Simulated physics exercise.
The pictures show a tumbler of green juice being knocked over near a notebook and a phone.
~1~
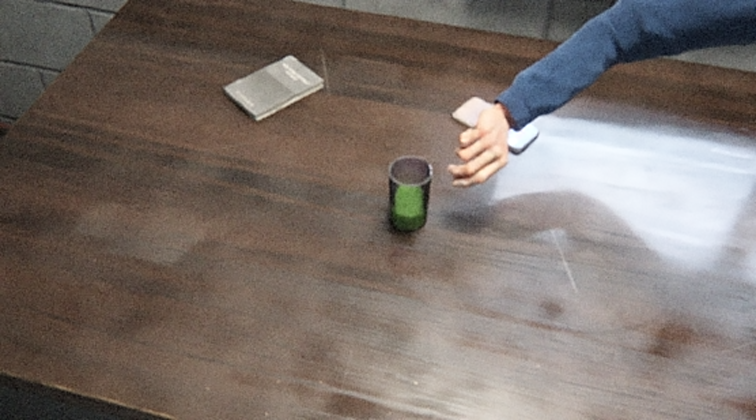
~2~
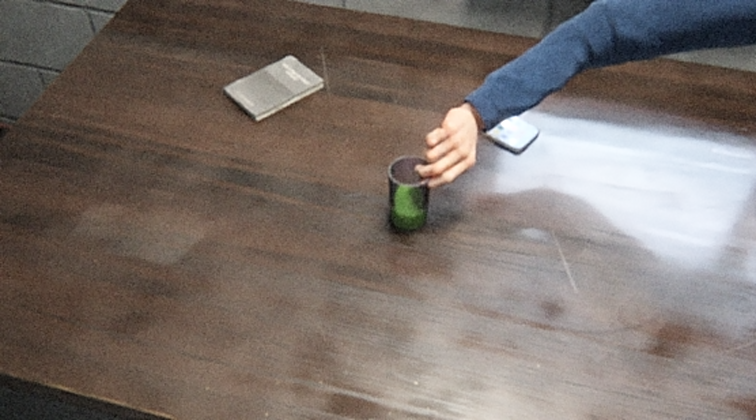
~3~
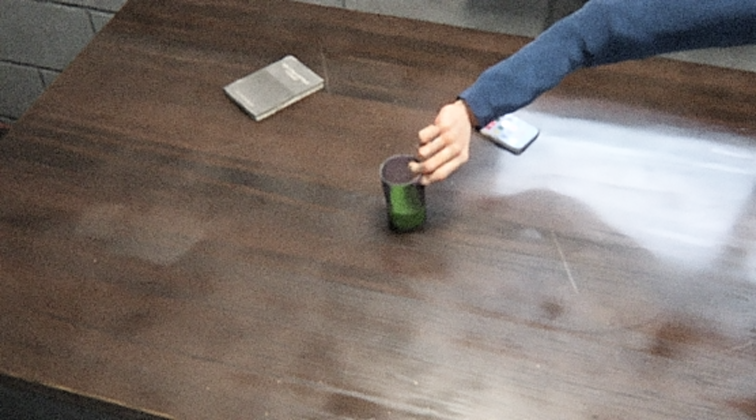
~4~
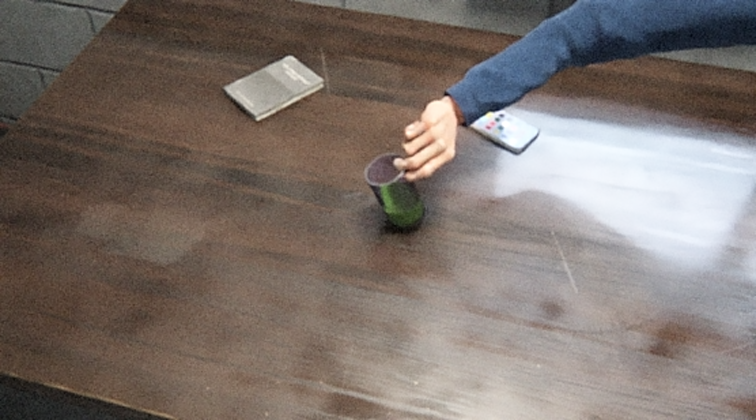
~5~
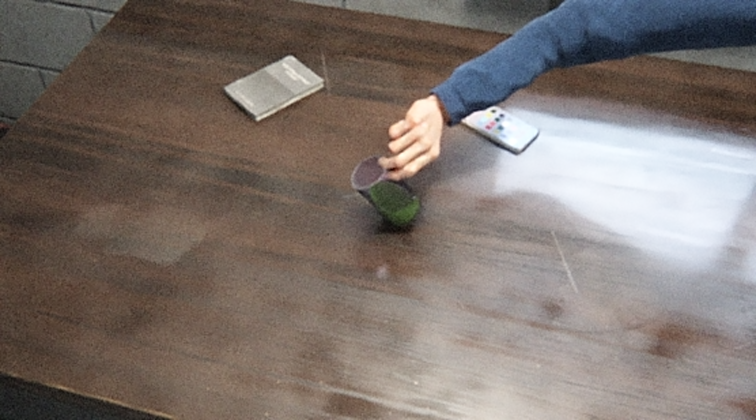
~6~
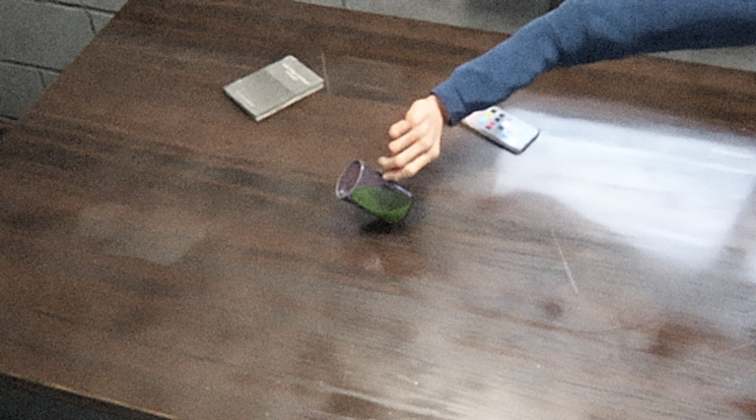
On a dark wooden table, a blue-sleeved hand reaching left and pushing a tumbler of green juice, tilting it steeply leftward.
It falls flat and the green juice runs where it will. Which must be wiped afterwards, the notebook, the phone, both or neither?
As for the notebook, it remains untouched; the phone remains untouched.
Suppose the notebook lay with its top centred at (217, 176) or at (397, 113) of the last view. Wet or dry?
First it ends up in the puddle, then it stays dry.
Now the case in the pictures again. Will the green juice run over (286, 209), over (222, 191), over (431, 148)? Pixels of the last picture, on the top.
In turn: Wet, in the puddle, dry.
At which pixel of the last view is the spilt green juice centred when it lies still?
Close to (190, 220).
Shortly, the puddle covers about as much as a plate; the notebook is still dry; the phone is still dry.
At the finish, the puddle covers about as much as a plate; the notebook is still dry; the phone is still dry.
